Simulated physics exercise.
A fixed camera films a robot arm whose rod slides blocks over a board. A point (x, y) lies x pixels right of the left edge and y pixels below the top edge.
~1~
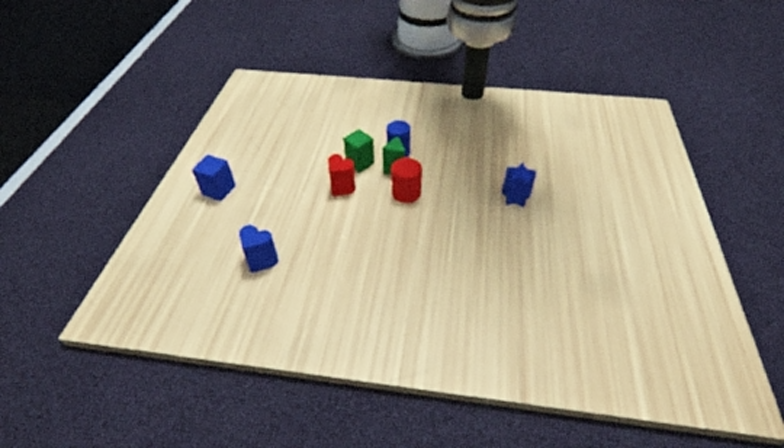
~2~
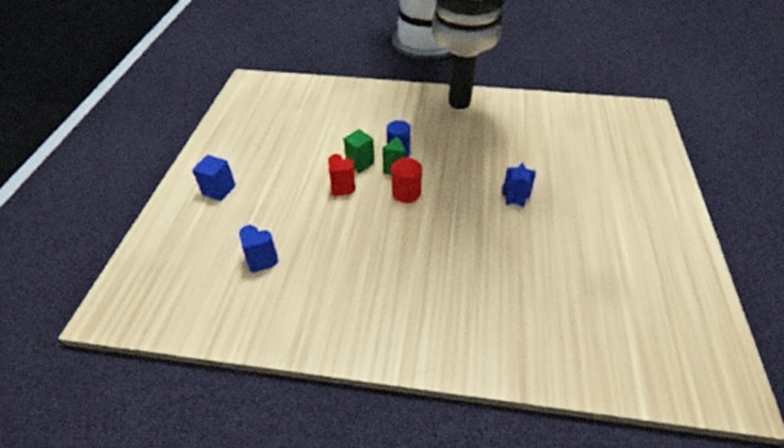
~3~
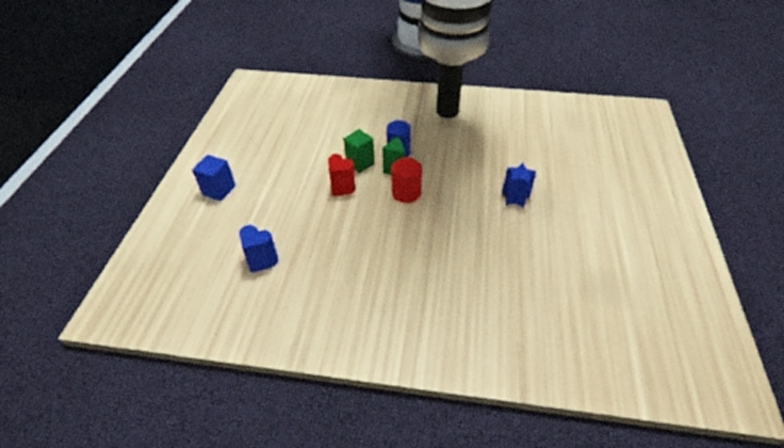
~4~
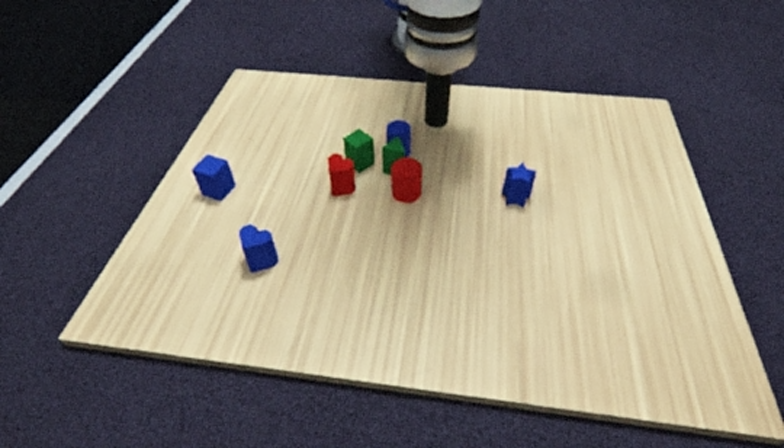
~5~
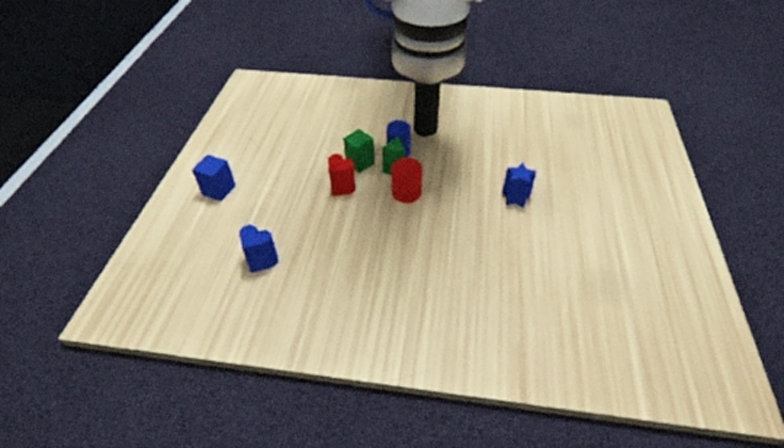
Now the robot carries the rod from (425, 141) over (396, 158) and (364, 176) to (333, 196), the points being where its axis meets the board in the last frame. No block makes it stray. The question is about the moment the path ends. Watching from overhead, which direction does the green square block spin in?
The block spins clockwise.
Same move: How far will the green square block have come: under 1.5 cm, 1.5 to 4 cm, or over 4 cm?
The green square block ends up quite far away, over 4 cm.
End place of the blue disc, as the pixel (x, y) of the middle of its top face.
By then it is at (308, 162).
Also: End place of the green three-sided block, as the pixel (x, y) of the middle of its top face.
My estimate: (380, 159).
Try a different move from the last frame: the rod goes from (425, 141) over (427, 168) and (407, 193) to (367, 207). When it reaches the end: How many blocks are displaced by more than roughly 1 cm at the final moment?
I count one.
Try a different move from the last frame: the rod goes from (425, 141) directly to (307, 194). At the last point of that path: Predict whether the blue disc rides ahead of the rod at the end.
Ahead.
The first path, step by step. One third of the way, rod (395, 146); green square block (347, 141), turned 35° clockwise; green three-sided block (392, 149), turned 30° anticlockwise; blue disc (371, 139).
Two thirds of the way, rod (363, 165); red heart (329, 169), turned 25° anticlockwise; green square block (317, 144), turned 85° clockwise; green three-sided block (380, 159); blue disc (335, 154).
At the end, rod (331, 185); red heart (304, 184), turned 45° anticlockwise; green square block (312, 143), turned 110° clockwise; green three-sided block (380, 159), turned 135° anticlockwise; blue disc (308, 162).
